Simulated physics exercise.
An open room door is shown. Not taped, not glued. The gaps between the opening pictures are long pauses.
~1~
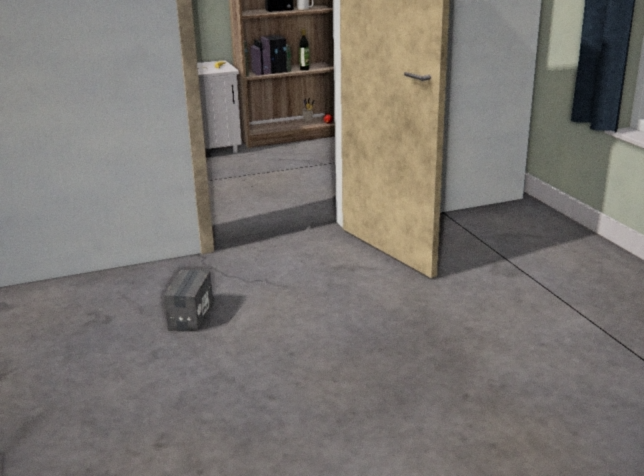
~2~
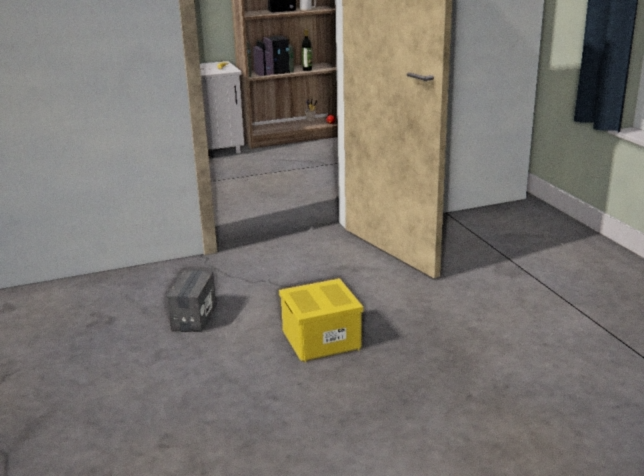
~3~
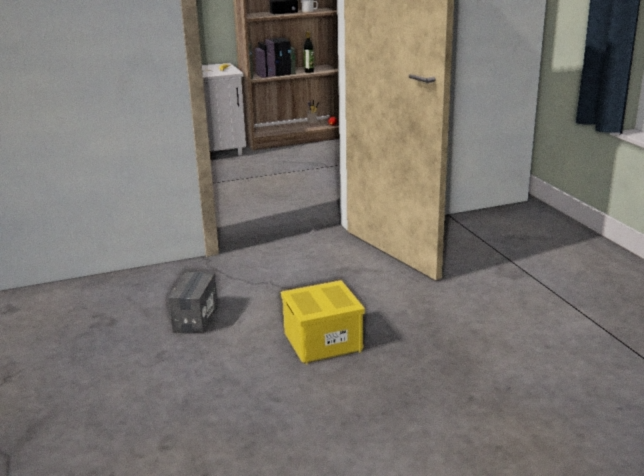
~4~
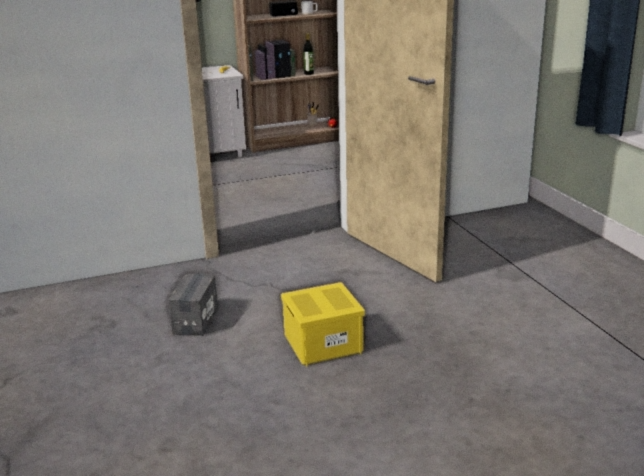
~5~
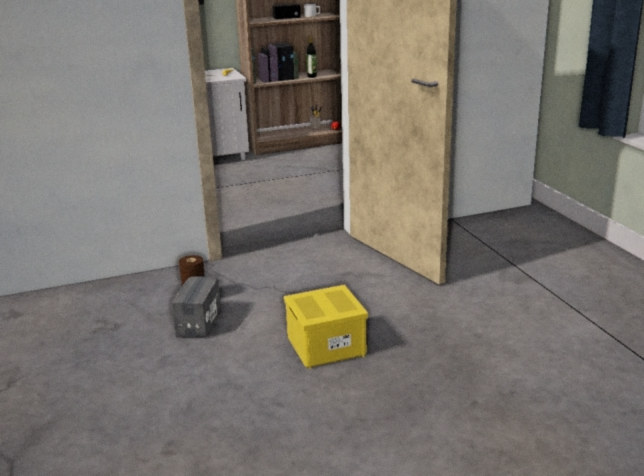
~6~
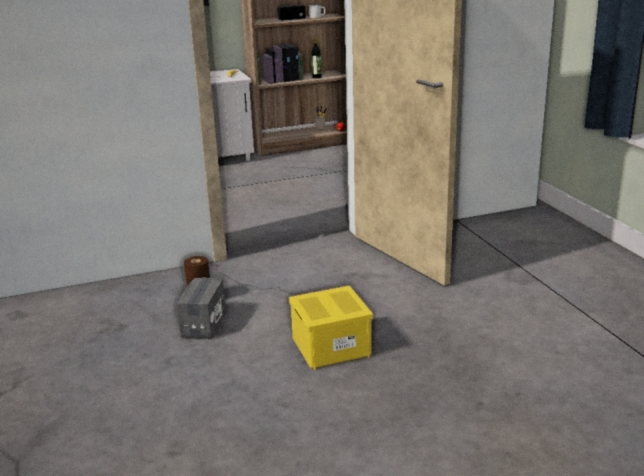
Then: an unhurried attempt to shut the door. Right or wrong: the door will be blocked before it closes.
Wrong.
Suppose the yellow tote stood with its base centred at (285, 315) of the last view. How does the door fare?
Result: Door meets the jamb.
Then, 0.50 s after the last picture, open by 83°.
Then, 0.80 s after the last picture, open by 56°.
Then, 1.00 s after the last picture, open by 36°.
Then, 1.30 s after the last picture, open by 6°.
At rest, open by 0°; all 3 in place. Seen from the same camera at the end, brown roll near (198, 281).
